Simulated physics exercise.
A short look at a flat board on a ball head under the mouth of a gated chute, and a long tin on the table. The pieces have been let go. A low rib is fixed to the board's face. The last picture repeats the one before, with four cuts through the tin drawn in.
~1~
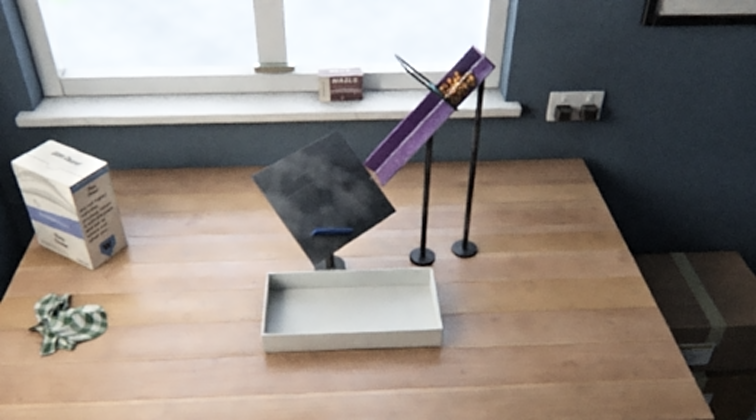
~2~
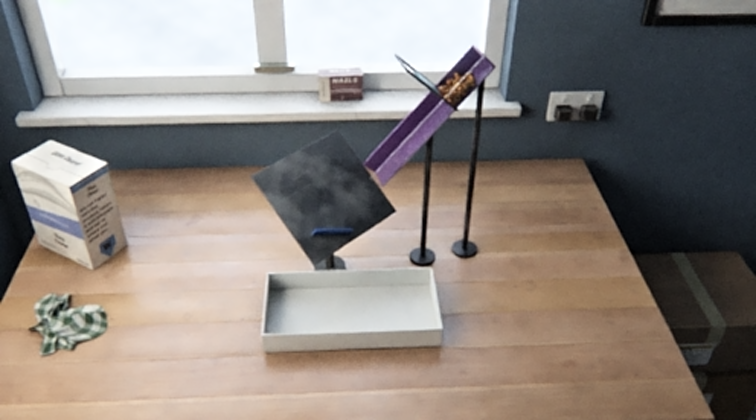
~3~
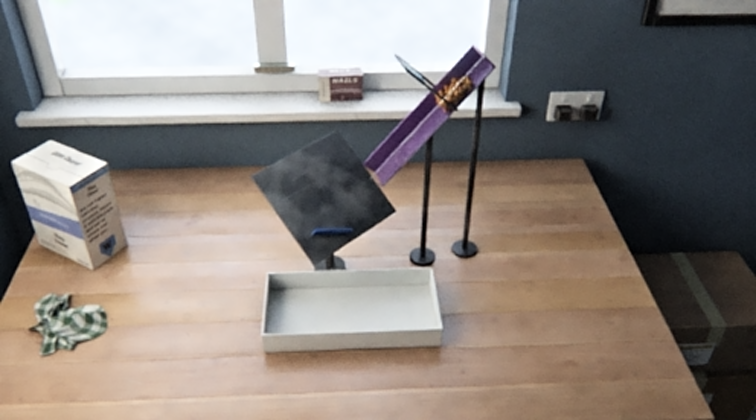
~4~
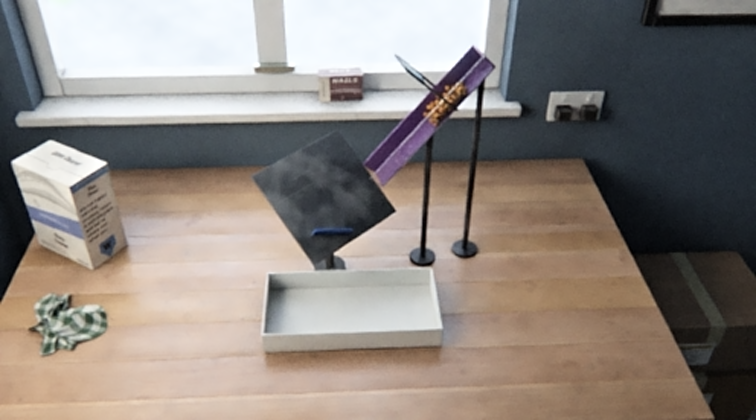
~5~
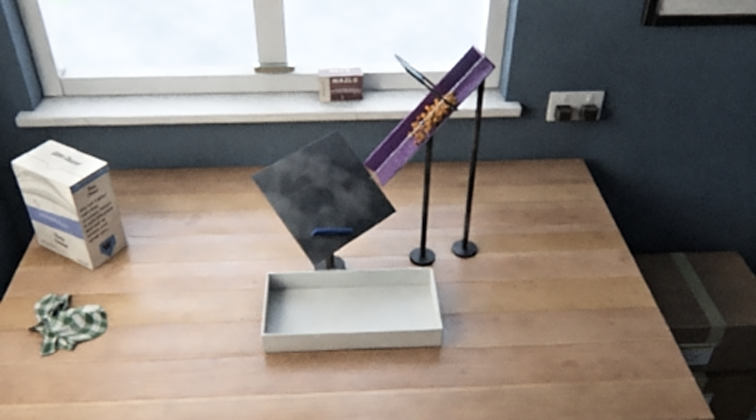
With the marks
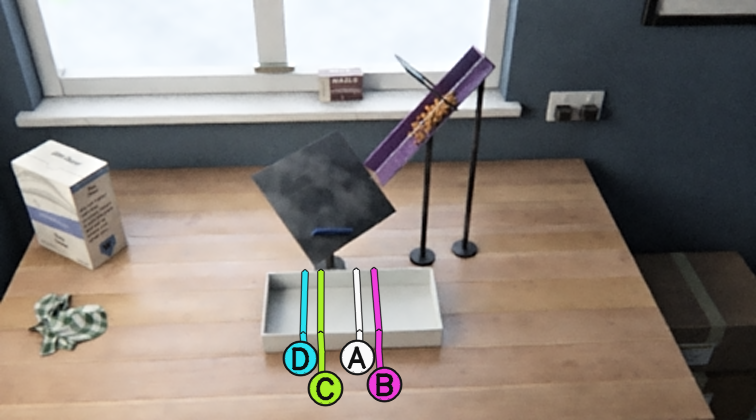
On a wooden table, small golden-brown pieces slide partway down a sloping purple chute.
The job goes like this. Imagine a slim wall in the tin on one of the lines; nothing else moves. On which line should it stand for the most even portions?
B works best here.
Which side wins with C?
The right side.
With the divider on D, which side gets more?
More lands on the right.
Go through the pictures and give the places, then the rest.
The first frame shows load behind the gate at (455, 87), roasted chickpeas; lip of the chute at (379, 180), sloping fairly steeply.
The second frame shows middle of the board at (327, 194), tilted fairly steeply; middle of its low edge at (358, 237); of its high edge at (297, 152).
The third frame shows front corners of the tin at (262, 335) and (442, 328), empty; front of the load at (440, 104).
The fourth frame shows middle of the load at (447, 104); its front at (426, 115), about a quarter of the way to the lip; rib from (316, 230) to (353, 229).
The fifth frame shows middle of the load at (432, 114); its front at (416, 143), about half of the way to the lip.
On the marked copy, line A crosses the front rim at (359, 331); line B crosses the front rim at (378, 331); line C crosses the front rim at (320, 333); line D crosses the front rim at (303, 333).
If A is chosen, of what is caught, a small part on the left of the divider, most on the right.
If B is chosen, of what is caught, about half on the left of the divider, about half on the right.
If C is chosen, of what is caught, a stray few on the left of the divider, nearly all on the right.
If D is chosen, of what is caught, a stray few on the left of the divider, nearly all on the right.
